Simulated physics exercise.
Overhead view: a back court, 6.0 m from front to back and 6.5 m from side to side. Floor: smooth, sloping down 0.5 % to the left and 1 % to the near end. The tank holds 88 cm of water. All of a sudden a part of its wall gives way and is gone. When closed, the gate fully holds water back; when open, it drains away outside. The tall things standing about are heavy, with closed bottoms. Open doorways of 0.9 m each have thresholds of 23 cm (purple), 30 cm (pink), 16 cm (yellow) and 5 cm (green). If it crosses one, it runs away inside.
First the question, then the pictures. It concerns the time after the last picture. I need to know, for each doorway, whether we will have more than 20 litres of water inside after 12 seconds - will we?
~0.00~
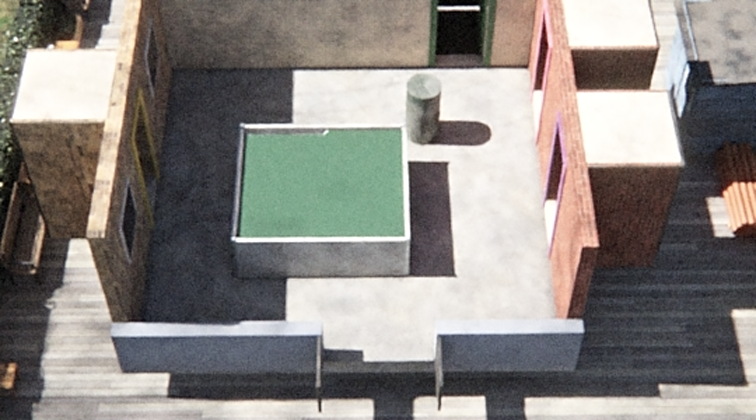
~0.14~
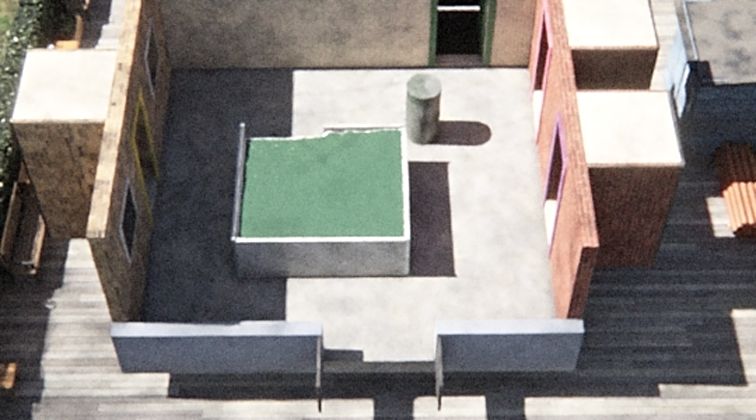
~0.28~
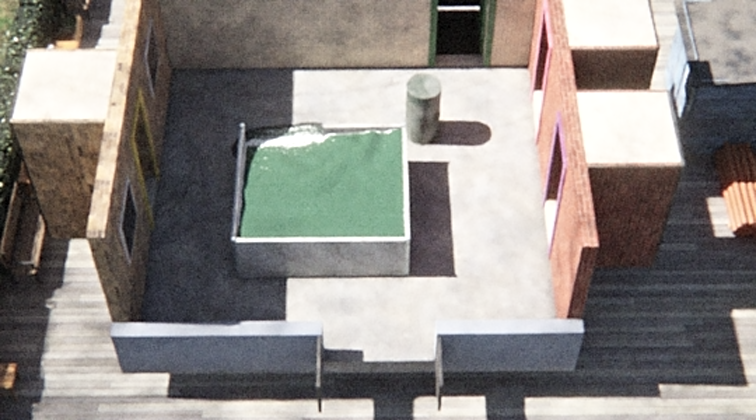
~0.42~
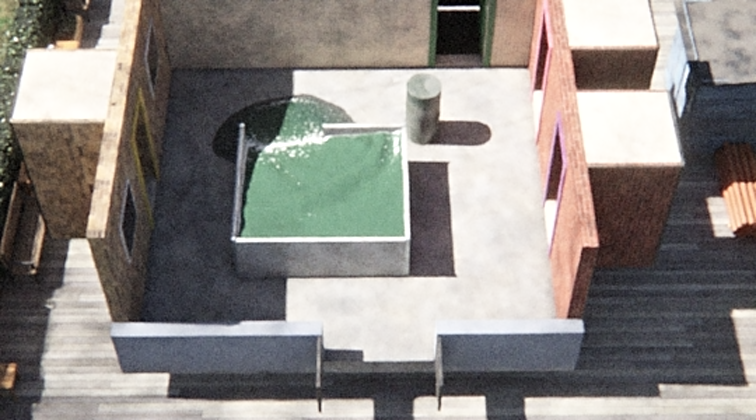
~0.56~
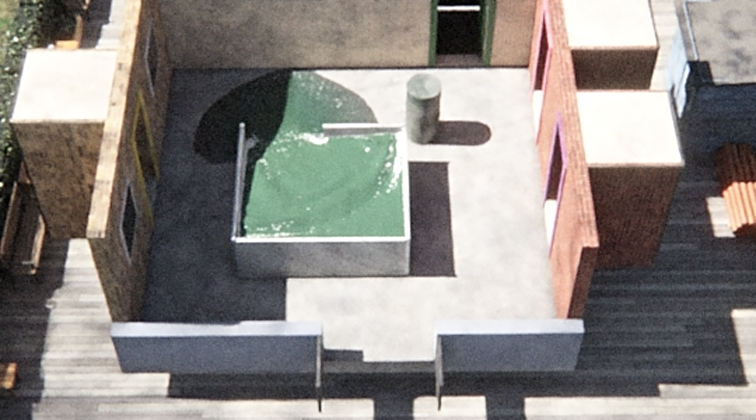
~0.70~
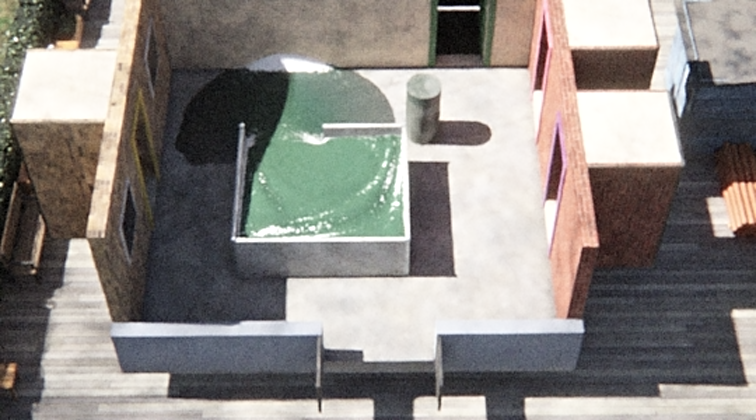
The purple door lets in less than the cap. The pink door lets in less than the cap. The yellow door lets in less than the cap. The green door lets in more than the cap.
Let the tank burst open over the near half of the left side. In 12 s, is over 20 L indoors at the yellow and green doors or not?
Then: Yellow above, green over.
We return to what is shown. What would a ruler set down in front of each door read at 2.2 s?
In centimetres, the purple door has 0, the pink door 0, the yellow door 0 and the green door 8.
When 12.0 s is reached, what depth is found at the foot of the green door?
About 11.0 cm.
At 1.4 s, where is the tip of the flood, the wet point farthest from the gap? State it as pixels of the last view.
At about (447, 68).
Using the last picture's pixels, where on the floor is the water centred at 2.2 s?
Its balance point sits around (304, 165).
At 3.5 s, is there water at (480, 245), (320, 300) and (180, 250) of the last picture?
Untouched, untouched, soaked.
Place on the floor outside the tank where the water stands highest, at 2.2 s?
That would be near pixel (182, 70).
After 1.4 s water covers 25 % of the floor and is deepest (68 cm) near (172, 70); purple door not reached, pink door not reached, yellow door not reached, green door not reached.
After 2.2 s water covers 35 % of the floor and is deepest (60 cm) near (182, 70); purple door not reached, pink door not reached, yellow door not reached, green door 8 cm at the sill, 1 L in.
After 3.5 s water covers 65 % of the floor and is deepest (36 cm) near (180, 85); purple door 6 cm at the sill, 0 L in, pink door 26 cm at the sill, 0 L in, yellow door 11 cm at the sill, 0 L in, green door 7 cm at the sill, 6 L in.
After 7.0 s water covers 100 % of the floor and is deepest (25 cm) near (557, 345); purple door 7 cm at the sill, 0 L in, pink door 16 cm at the sill, 0 L in, yellow door 10 cm at the sill, 0 L in, green door 12 cm at the sill, 58 L in.
After 12.0 s water covers 100 % of the floor and is deepest (18 cm) near (421, 151); purple door 16 cm at the sill, 0 L in, pink door 14 cm at the sill, 0 L in, yellow door 8 cm at the sill, 0 L in, green door 11 cm at the sill, 146 L in.
